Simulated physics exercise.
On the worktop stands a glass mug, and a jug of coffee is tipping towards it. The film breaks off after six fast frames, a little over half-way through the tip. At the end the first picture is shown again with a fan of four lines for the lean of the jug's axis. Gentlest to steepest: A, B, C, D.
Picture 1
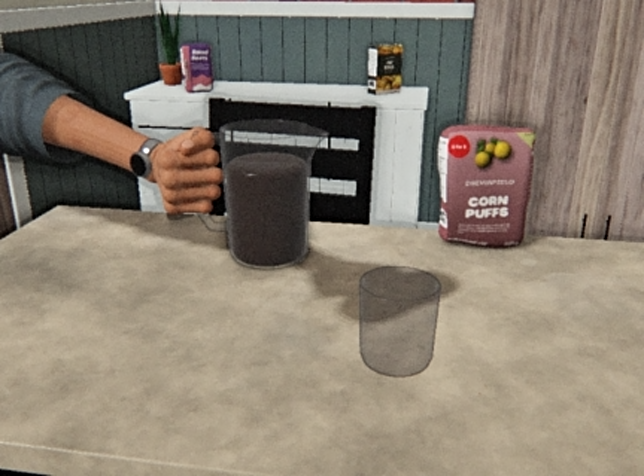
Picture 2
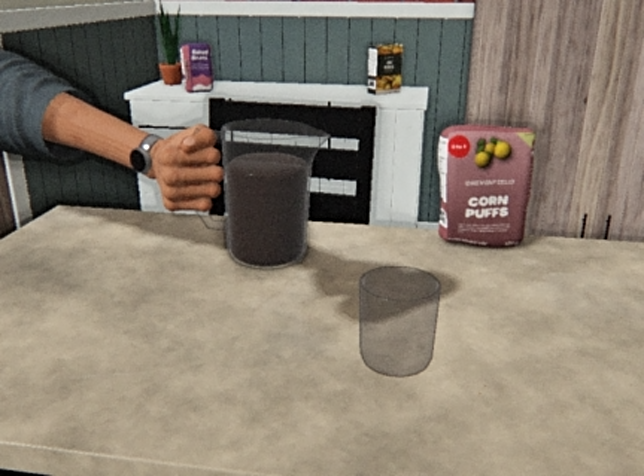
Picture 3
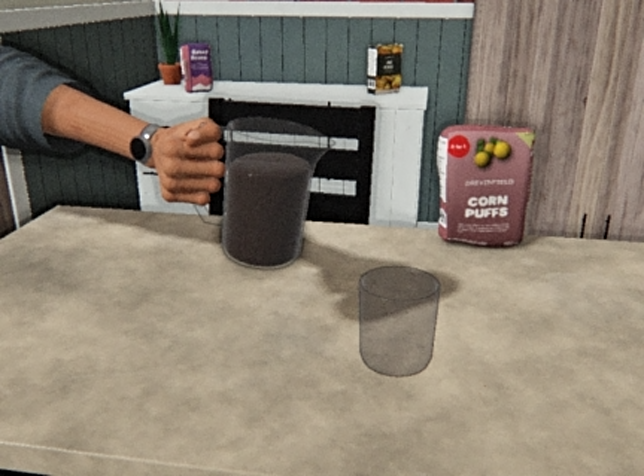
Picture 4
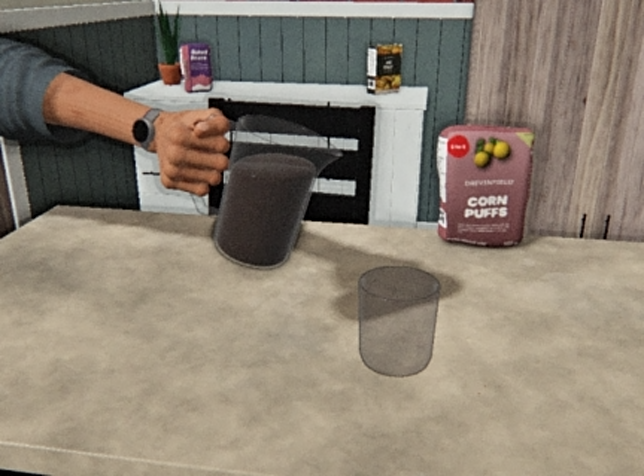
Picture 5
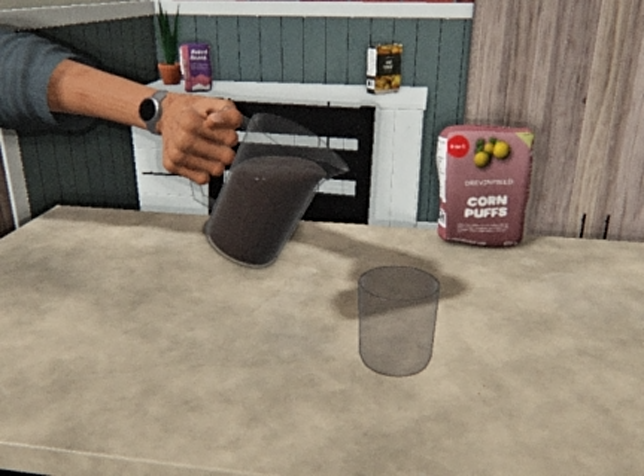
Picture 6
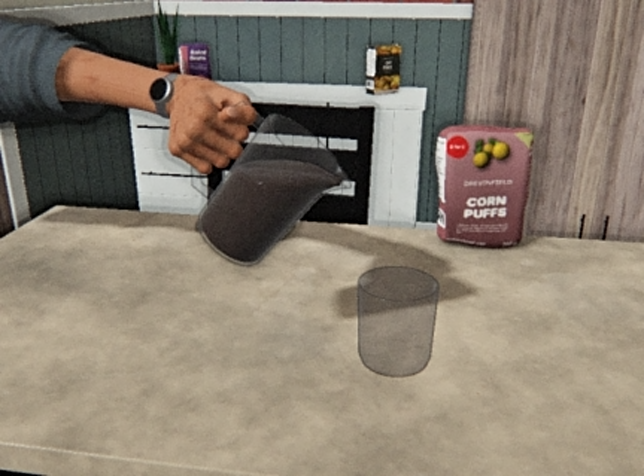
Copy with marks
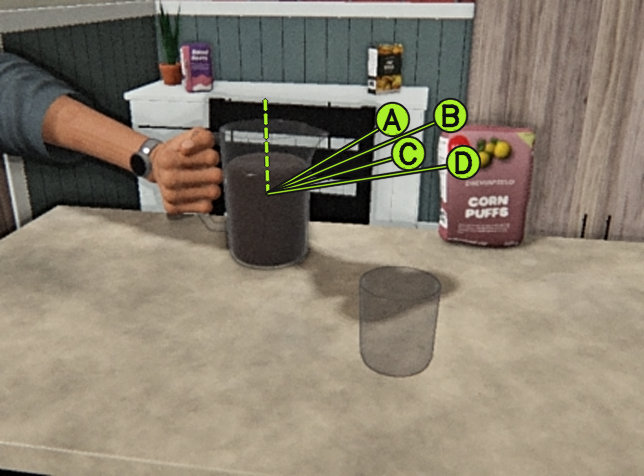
In a kitchen with dark green panelling and a white fireplace-like unit, a still camera looks slightly down on a mottled beige worktop. An empty clear glass stands right of centre, a reddish corn puffs bag sits behind it, and at left a watch-wearing hand grips a clear jug of dark coffee. The hand holds the jug upright, then steadily tilts it rightward, the coffee shifting towards the lip.
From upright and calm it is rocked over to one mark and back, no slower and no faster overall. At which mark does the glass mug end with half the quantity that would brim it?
Take C.
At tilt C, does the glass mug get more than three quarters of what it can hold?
No, less.
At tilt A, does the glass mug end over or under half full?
Under.
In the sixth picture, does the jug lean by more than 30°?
Yes.
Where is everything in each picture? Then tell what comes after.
In the first picture, upright, lip at (326, 134); rim of the glass mug round (400, 282); nothing has left yet.
In the second picture, upright, lip at (328, 136); nothing has left yet.
In the third picture, tipped about 8°, lip at (333, 143); nothing has left yet.
In the fourth picture, tipped about 16°, lip at (341, 154); nothing has left yet.
In the fifth picture, tipped about 27°, lip at (347, 169); nothing has left yet.
In the sixth picture, tipped about 38°, lip at (350, 186); nothing has left yet.
On the marked copy, A at (378, 128); B at (434, 122); C at (391, 158); D at (447, 166).
If A is chosen, the glass mug ends with about 23 % of what it can hold.
If B is chosen, the glass mug ends with about 35 % of what it can hold.
If C is chosen, the glass mug ends with about 49 % of what it can hold.
If D is chosen, the glass mug ends with about 66 % of what it can hold.
